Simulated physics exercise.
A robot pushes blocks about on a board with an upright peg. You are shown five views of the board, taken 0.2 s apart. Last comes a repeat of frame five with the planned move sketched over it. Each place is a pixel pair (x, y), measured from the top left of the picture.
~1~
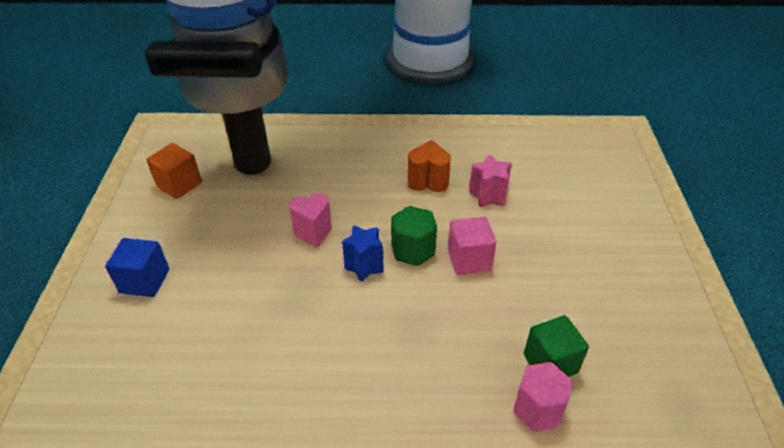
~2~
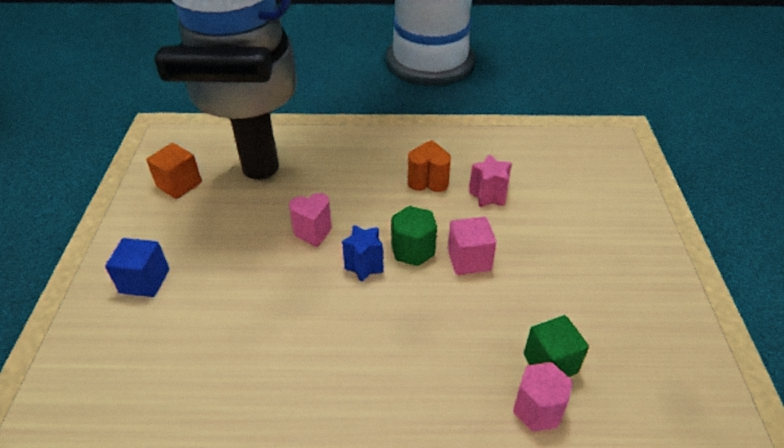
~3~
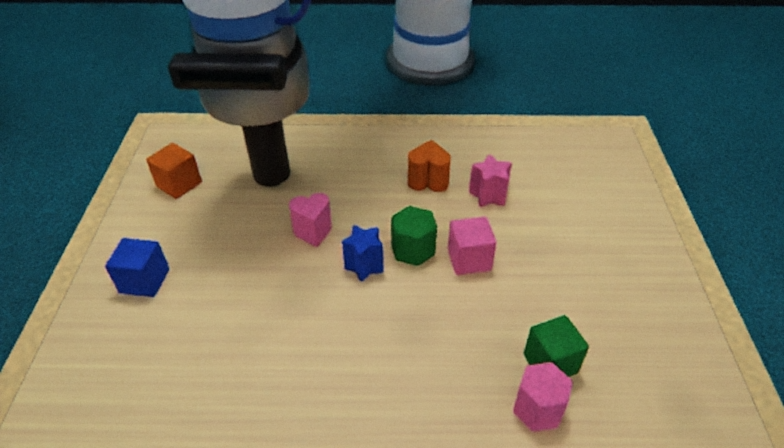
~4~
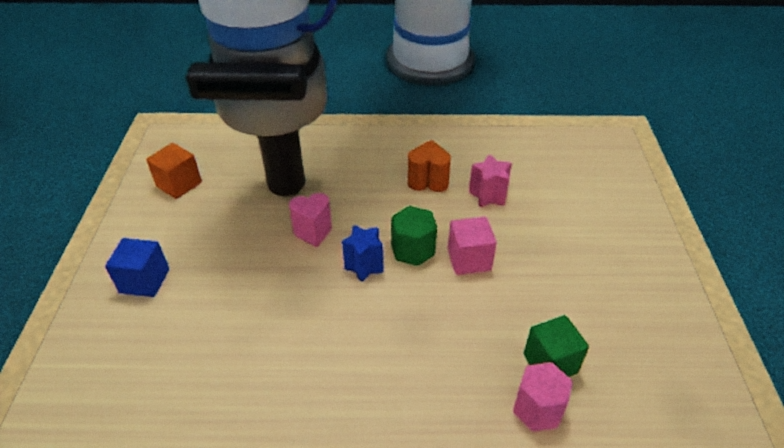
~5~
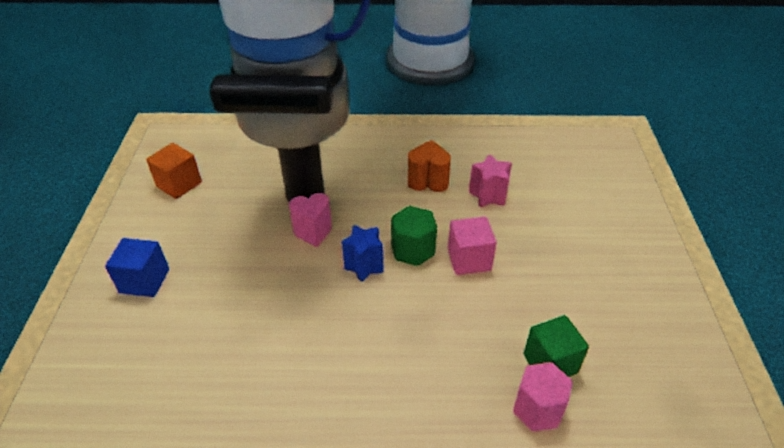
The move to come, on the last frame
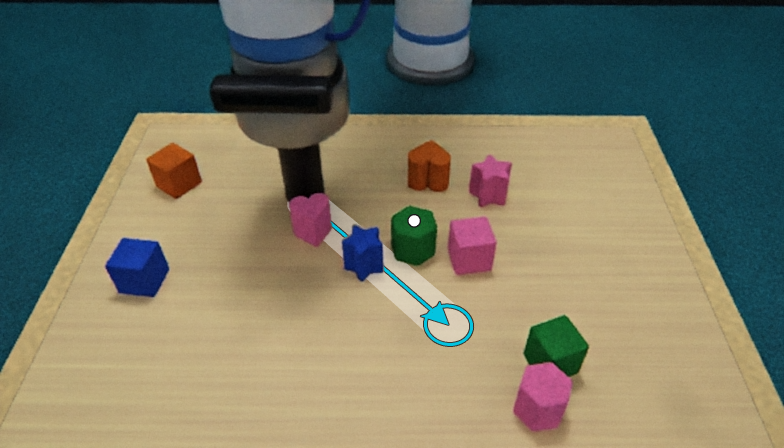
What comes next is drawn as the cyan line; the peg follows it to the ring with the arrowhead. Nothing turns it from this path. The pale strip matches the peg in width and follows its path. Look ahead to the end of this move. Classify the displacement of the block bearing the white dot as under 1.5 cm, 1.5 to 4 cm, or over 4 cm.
It will move less than 1.5 cm.
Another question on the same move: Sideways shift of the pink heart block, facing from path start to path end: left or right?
That's a shift to the right.
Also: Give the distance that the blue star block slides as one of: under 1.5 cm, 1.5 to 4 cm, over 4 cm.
Long: Over 4 cm.
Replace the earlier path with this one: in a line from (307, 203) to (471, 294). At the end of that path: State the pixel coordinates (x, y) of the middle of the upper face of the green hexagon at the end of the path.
Put as a pixel place, it's (510, 247).
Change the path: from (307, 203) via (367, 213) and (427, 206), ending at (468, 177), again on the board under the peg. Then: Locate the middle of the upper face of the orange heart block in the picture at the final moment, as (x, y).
Close to (436, 142).
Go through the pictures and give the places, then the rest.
The first picture shows lower end of the peg (253, 163), tops of blocks, pink heart block (310, 204), blue star block (363, 238), green hexagon (414, 221), pink square block (473, 231).
The second picture shows peg (261, 167), blocks as before.
The third picture shows peg (272, 174), blocks as before.
The fourth picture shows peg (287, 183), blocks as before.
The fifth picture shows peg (305, 195), pink heart block (310, 204), blue star block (363, 238), green hexagon (414, 221), pink square block (473, 231).
The drawn path runs straight from (307, 203) to (449, 325); the dot is on the green hexagon.
What follows on the original path. One third of the way, peg (348, 230); pink heart block (317, 227), turned 65° clockwise.
Two thirds of the way, peg (396, 271); pink heart block (318, 227), turned 70° clockwise; blue star block (385, 280), turned 80° clockwise; green hexagon (421, 223), turned 25° anticlockwise.
At the end, peg (449, 317); pink heart block (318, 227), turned 70° clockwise; blue star block (390, 293), turned 125° clockwise; green hexagon (421, 223), turned 25° anticlockwise; pink square block not moved.
